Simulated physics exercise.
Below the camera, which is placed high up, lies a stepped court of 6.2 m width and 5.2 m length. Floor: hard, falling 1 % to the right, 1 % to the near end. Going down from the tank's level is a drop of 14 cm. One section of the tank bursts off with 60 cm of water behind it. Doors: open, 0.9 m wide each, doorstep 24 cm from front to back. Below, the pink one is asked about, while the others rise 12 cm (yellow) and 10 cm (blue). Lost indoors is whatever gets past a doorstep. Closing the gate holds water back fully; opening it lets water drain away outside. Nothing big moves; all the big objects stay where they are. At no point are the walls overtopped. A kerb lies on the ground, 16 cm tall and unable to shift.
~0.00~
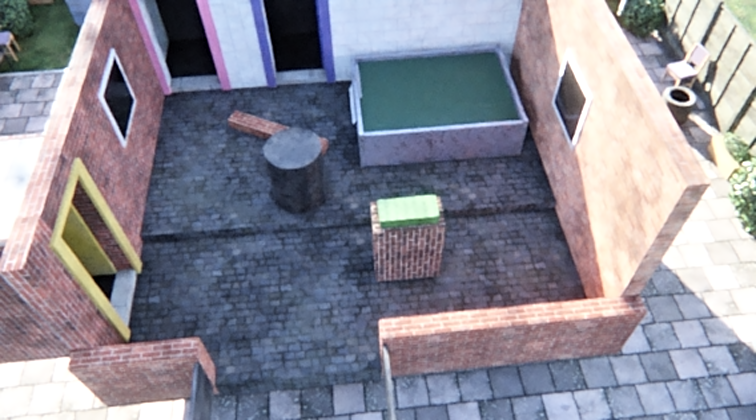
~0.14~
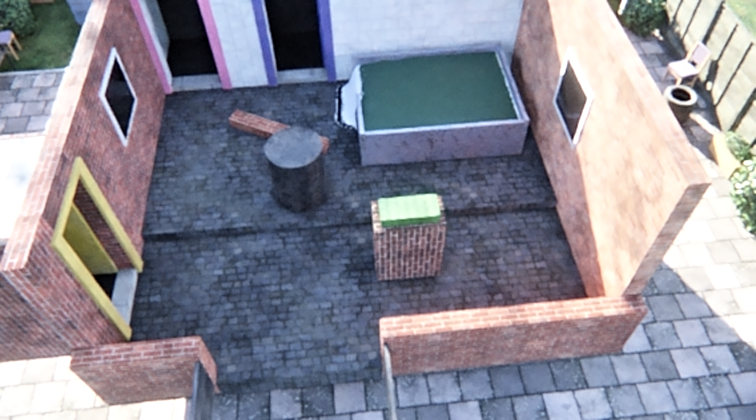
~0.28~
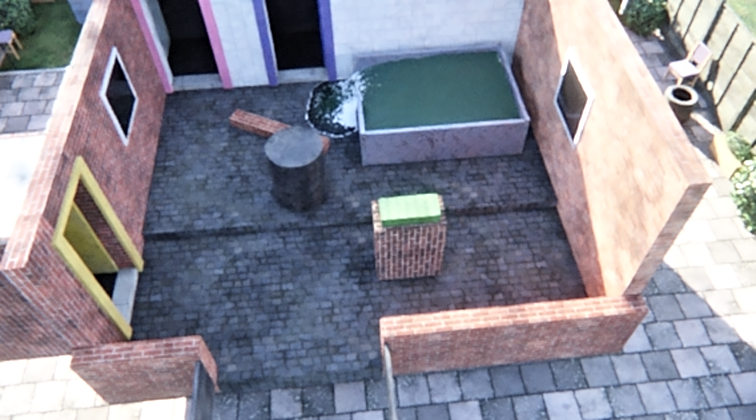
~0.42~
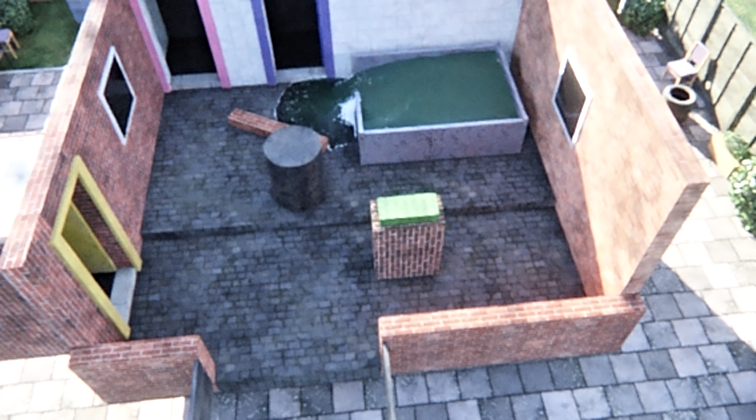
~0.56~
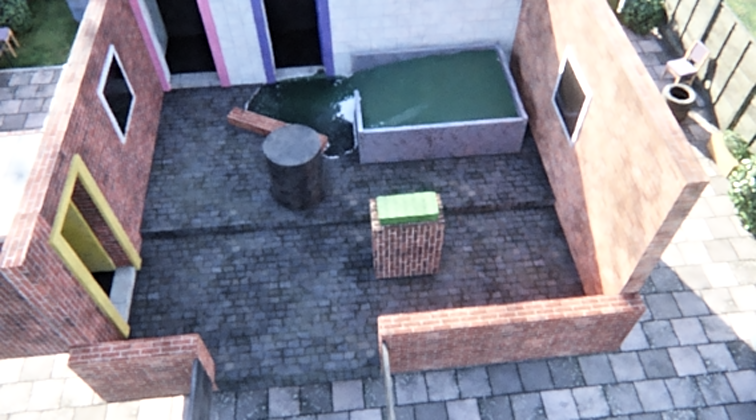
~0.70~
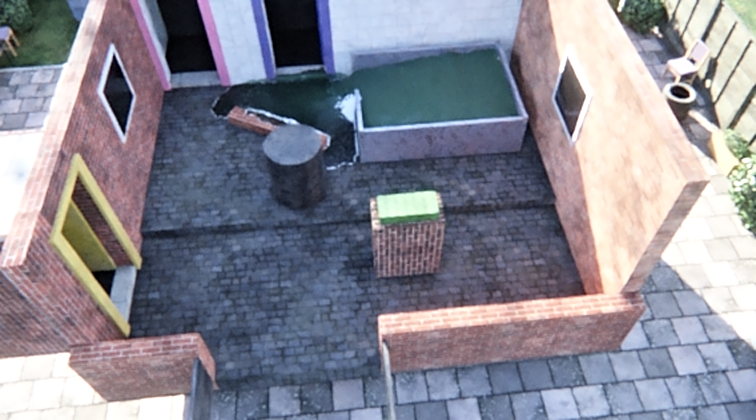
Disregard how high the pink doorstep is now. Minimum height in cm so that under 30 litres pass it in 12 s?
I would say 27 cm.
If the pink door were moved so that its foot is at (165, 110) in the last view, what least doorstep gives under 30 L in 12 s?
About 33 cm.
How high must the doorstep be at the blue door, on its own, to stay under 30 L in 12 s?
At the blue door you'd want roughly 18 cm.
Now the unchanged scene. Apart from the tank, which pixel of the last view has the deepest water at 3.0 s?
Around pixel (175, 93).
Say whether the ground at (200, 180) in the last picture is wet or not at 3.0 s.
Looks like it's soaked.
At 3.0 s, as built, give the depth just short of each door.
Before yellow it's 3 cm, before pink 23 cm, before blue 17 cm.
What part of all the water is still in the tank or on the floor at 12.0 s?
Roughly 64 percent of the water remains.
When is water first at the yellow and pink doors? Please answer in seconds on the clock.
Times: Yellow 2.8 s, pink 0.9 s.
After 1.4 s water covers 20 % of the floor, deepest (44 cm) near (165, 94); 13 cm at the pink door, 0 litres in over its 12 cm doorstep.
After 3.0 s water covers 40 % of the floor, deepest (36 cm) near (175, 93); 23 cm at the pink door, 78 litres in over its 12 cm doorstep.
After 12.0 s water covers 85 % of the floor, deepest (11 cm) near (289, 128); 8 cm at the pink door, 192 litres in over its 12 cm doorstep.
At the pink door as built, the water arrived by 1.0 s and peaked near 28 cm at 2.0 s.
Run again over the same 12 s with other heights there, 47 litres in over 23.5 cm, 14 litres over 31.5 cm. The limit of 30 litres is kept from about 27 cm up.
